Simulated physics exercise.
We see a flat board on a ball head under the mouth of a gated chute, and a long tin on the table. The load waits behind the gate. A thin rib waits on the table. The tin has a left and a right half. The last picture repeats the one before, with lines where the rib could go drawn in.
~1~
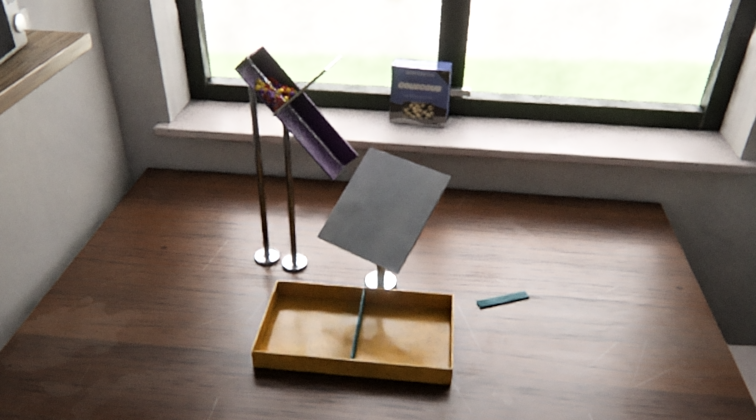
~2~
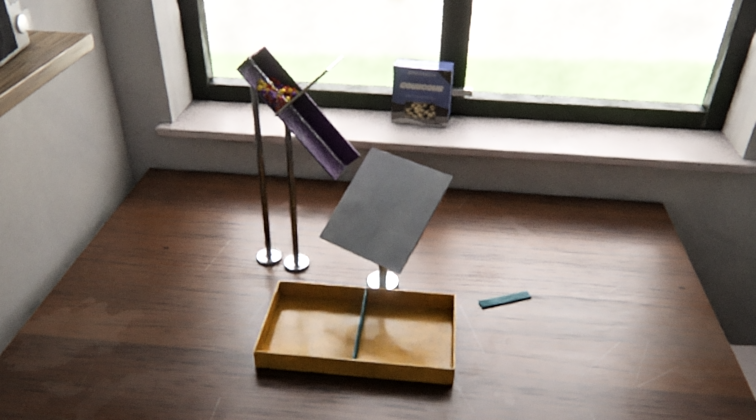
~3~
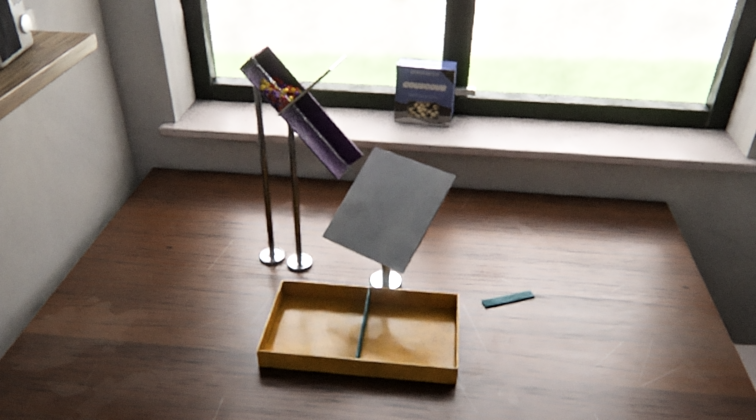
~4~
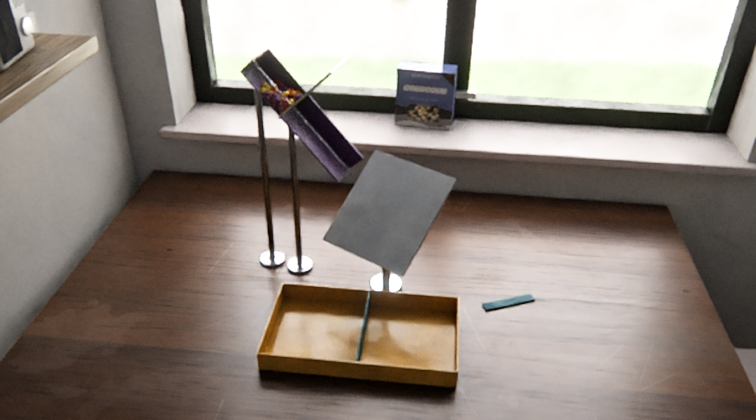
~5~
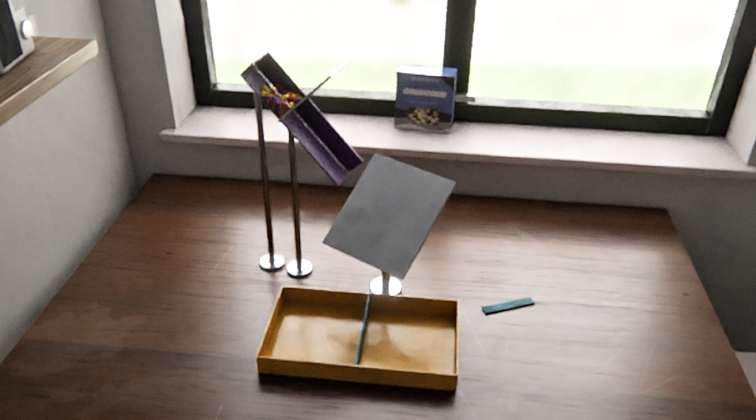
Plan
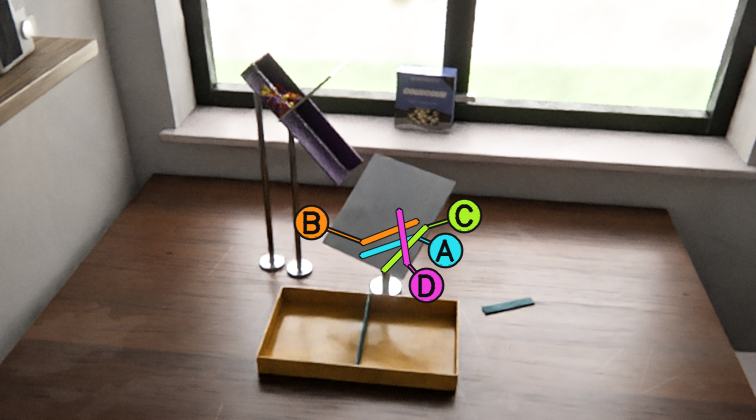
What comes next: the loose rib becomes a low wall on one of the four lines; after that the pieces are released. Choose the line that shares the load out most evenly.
D.
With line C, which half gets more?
Left.
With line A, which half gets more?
More lands on the left.
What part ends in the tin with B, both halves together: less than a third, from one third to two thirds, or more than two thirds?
It is more than two thirds.
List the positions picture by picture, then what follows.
The first picture shows load behind the gate at (279, 94), round plastic beads; lip of the chute at (340, 173), sloping fairly steeply.
The second picture shows middle of the board at (385, 207), tilted fairly steeply; middle of its low edge at (357, 255); of its high edge at (411, 161).
The third picture shows front corners of the tin at (257, 350) and (457, 368); front end of its middle wall at (356, 359).
The fourth picture shows middle of the load at (285, 96); lip at (345, 175).
The fifth picture shows middle of the load at (284, 99); lip at (345, 179).
On the marked copy, line A from (416, 237) to (362, 255); line B from (416, 221) to (363, 242); line C from (425, 227) to (384, 269); line D from (399, 211) to (407, 263).
With A, of what is caught, nearly all in the left half, a small part in the right.
With B, of what is caught, nearly all in the left half, a stray few in the right.
With C, of what is caught, nearly all in the left half, a small part in the right.
With D, of what is caught, about a third in the left half, about two thirds in the right.
